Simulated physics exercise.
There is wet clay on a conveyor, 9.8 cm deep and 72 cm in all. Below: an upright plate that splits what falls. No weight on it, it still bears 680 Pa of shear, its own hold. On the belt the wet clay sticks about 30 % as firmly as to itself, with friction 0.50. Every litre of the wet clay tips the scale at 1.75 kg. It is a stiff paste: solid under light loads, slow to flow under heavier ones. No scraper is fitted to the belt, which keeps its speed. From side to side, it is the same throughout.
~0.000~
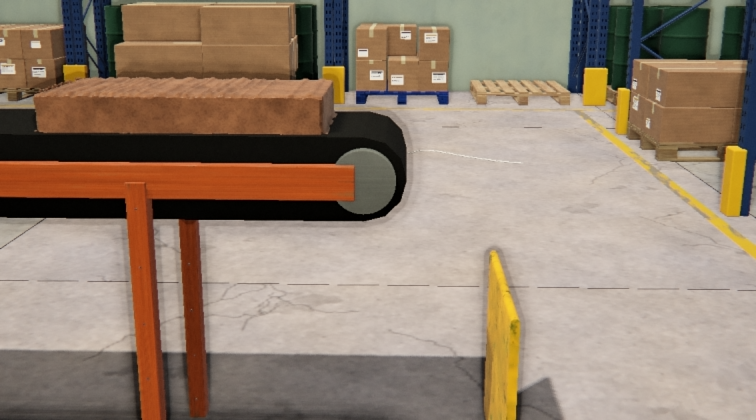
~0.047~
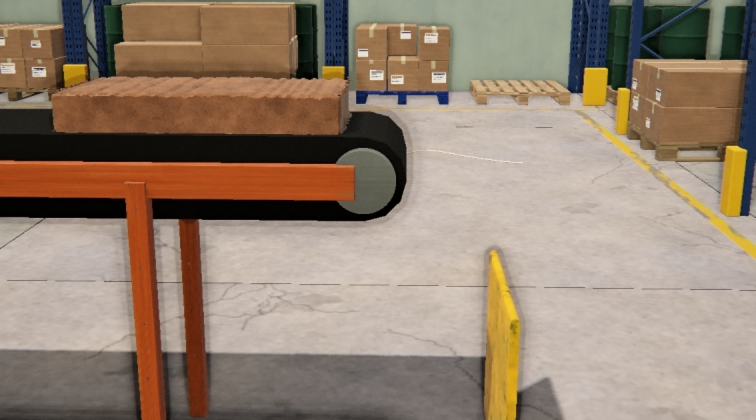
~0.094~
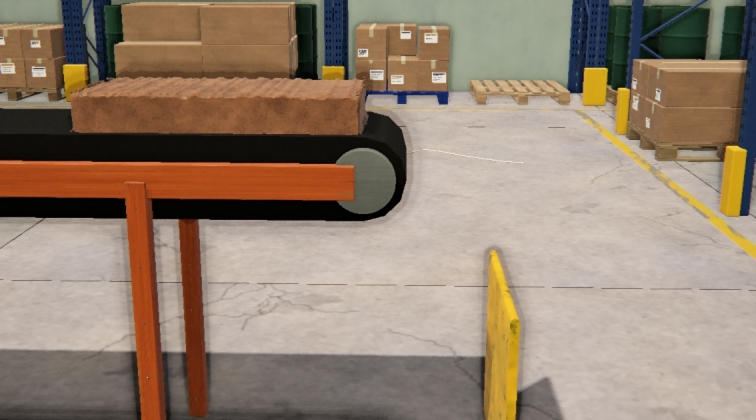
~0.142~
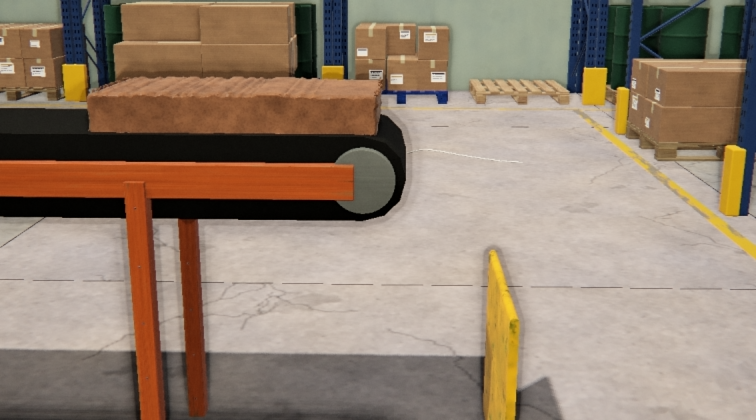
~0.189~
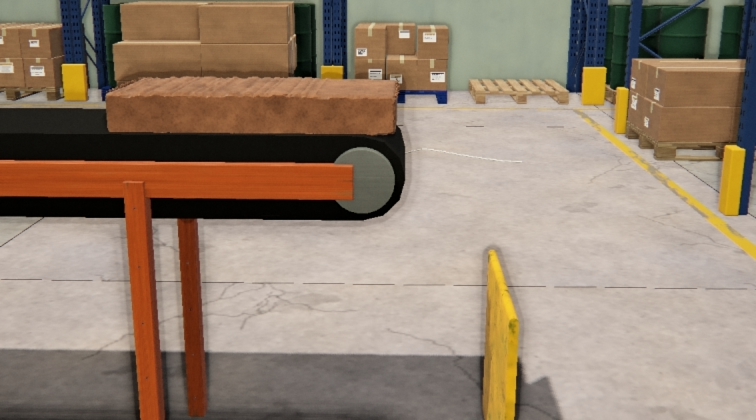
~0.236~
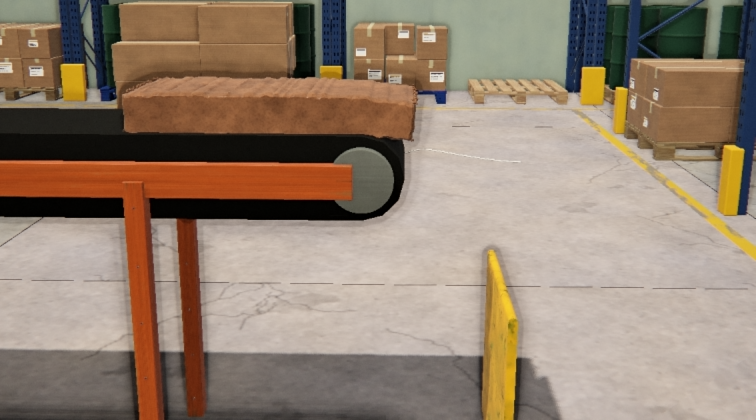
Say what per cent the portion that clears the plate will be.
Roughly 8 out of 100.
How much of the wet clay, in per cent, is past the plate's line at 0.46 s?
Roughly 0 per cent.
By 0.46 s, 0 % is beyond the plate's line.
By 0.73 s, 1 % is beyond the plate's line.
By 0.99 s, 1 % is beyond the plate's line.
By 1.26 s, 8 % is beyond the plate's line.
By 2.46 s, at the end, 8 % is beyond the plate's line.
